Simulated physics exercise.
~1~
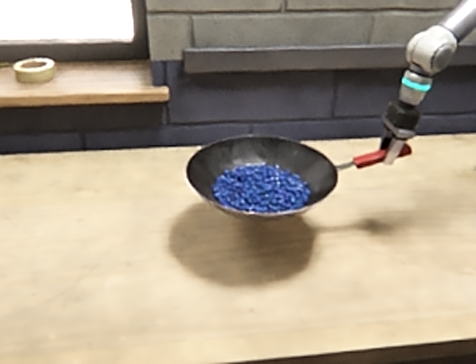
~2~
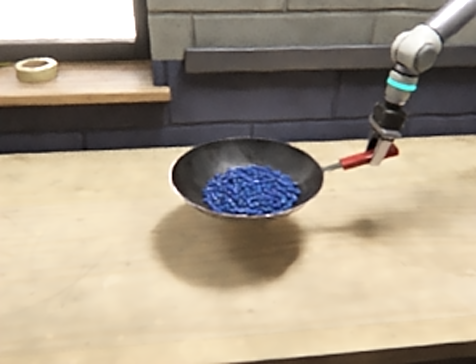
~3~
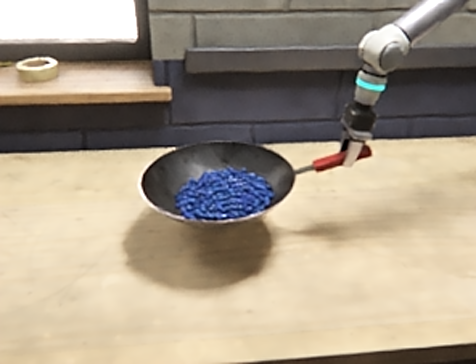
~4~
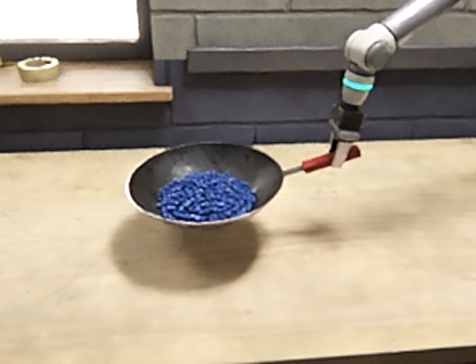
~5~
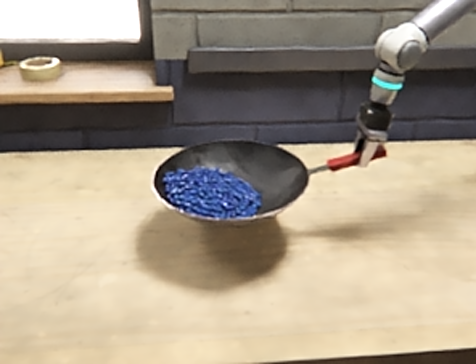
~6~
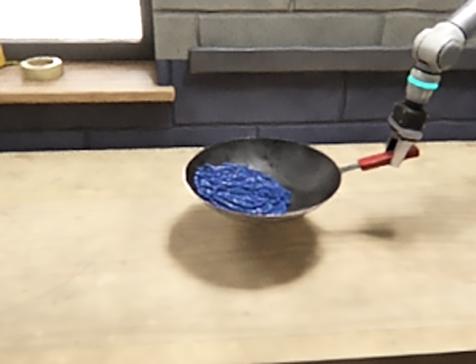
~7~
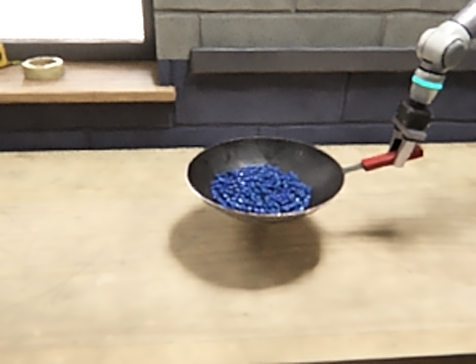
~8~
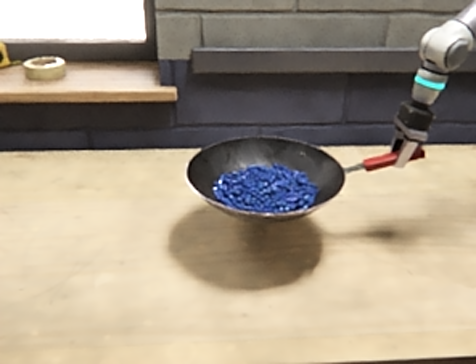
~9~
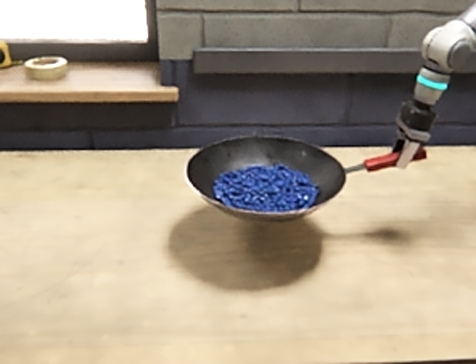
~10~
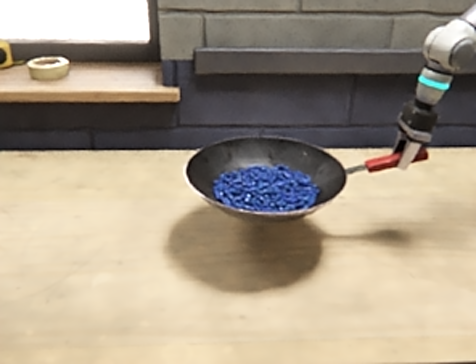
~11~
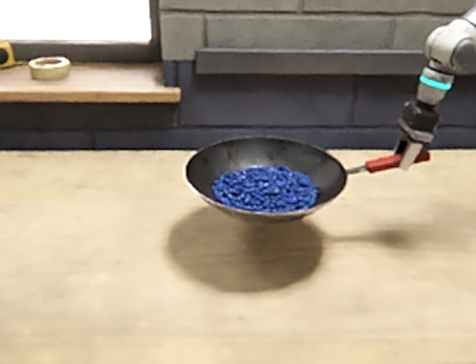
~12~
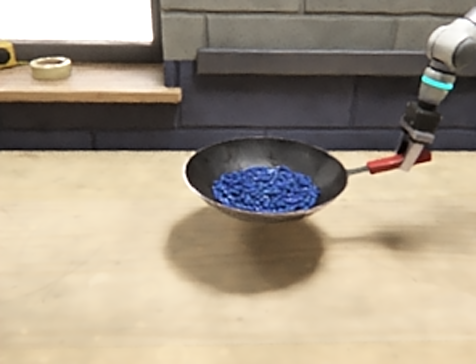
The footage shows a robotic arm holding a dark wok of blue plastic beads above a wooden table, moving it left and then back right as the beads shift inside. The wok then stays nearly still, upright, with the beads heaped in it.
